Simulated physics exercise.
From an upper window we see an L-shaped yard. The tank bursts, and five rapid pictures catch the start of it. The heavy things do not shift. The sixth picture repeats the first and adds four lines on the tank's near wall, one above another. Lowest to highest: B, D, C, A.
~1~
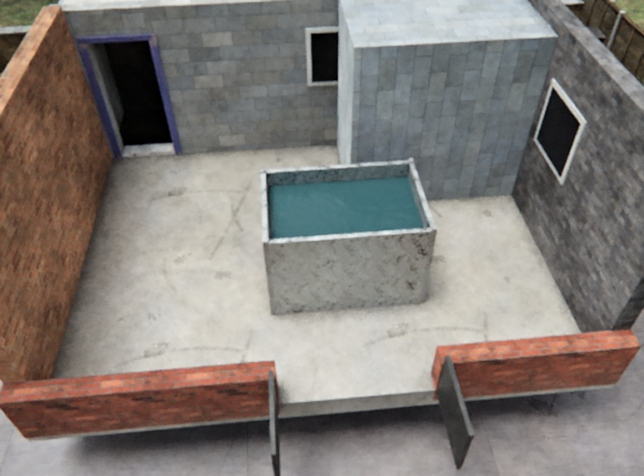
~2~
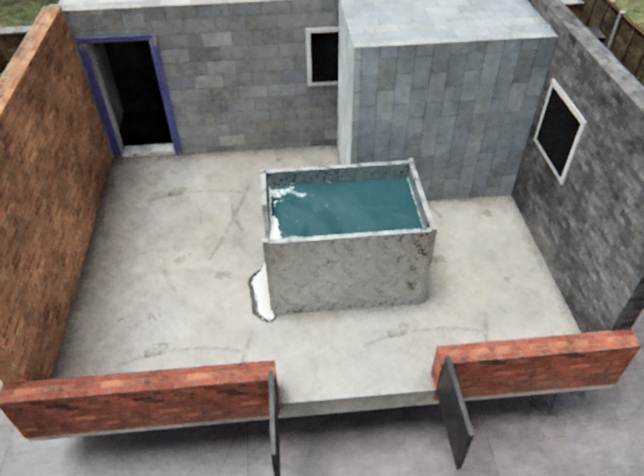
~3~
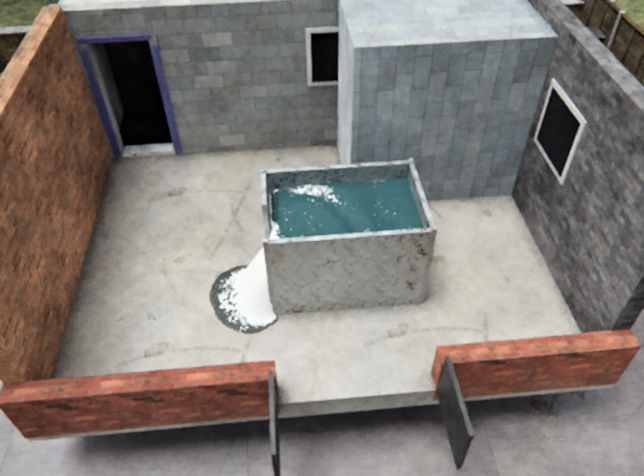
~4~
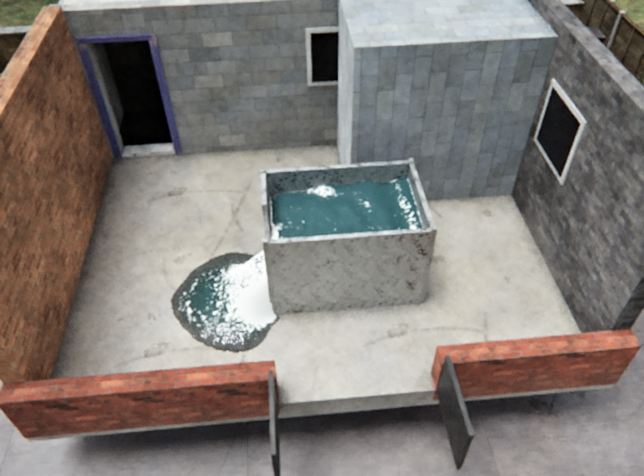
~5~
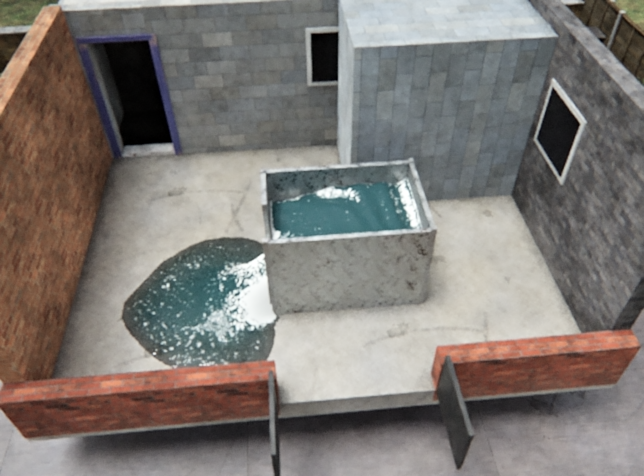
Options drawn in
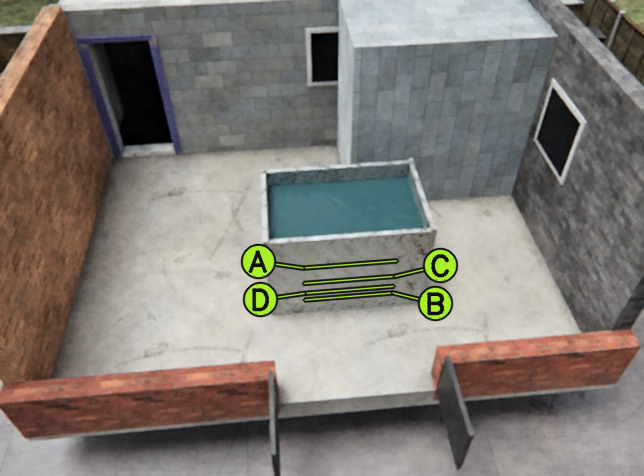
Water in a raised tank in a walled yard lay still, then poured out over its left side in a white, foamy rush and spread leftward across the pale floor in a widening pool.
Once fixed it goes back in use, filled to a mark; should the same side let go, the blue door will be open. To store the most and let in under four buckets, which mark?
I would pick level D.
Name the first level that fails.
C it is.
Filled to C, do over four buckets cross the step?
Yes, it does.
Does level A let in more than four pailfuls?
Yes, it does.
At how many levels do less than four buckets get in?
Two of the four.
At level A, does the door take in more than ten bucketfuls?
Yes, it does.
In lime, A at (350, 264); B at (349, 296); C at (349, 279); D at (349, 289); from the bottom up B, D, C, A.
Choosing A, dozens of bucketfuls pour in.
Choosing B, nothing gets over.
Choosing C, about 8 bucketfuls get in.
Choosing D, a bucket or two gets in.
